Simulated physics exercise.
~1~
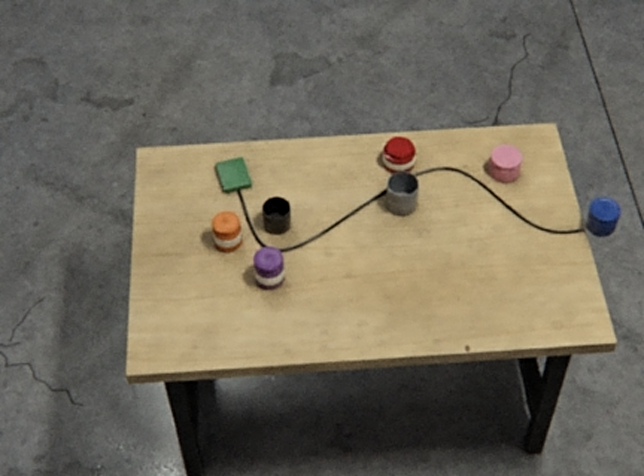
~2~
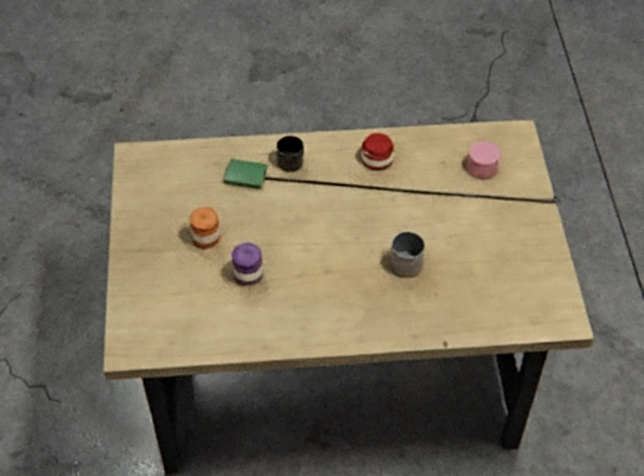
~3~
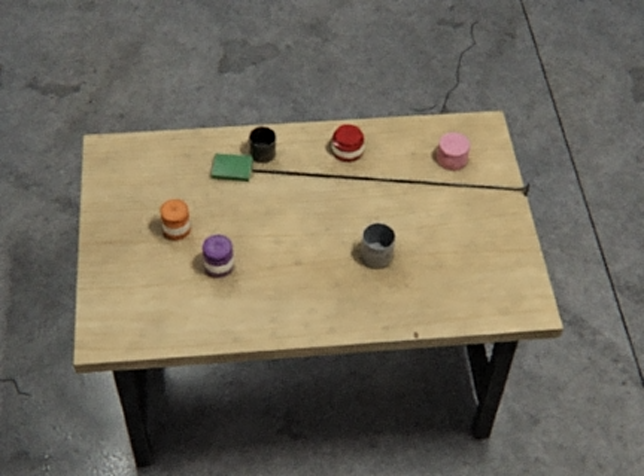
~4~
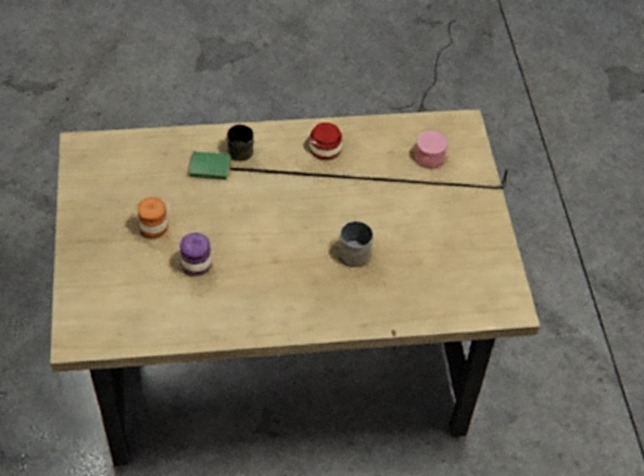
On a wooden table, a black cord wound among small colorful containers to a blue one at the right edge; then the blue one was gone, the cord lay straight, the black cup sat farther back and the grey cup nearer, and everything else stayed on top.
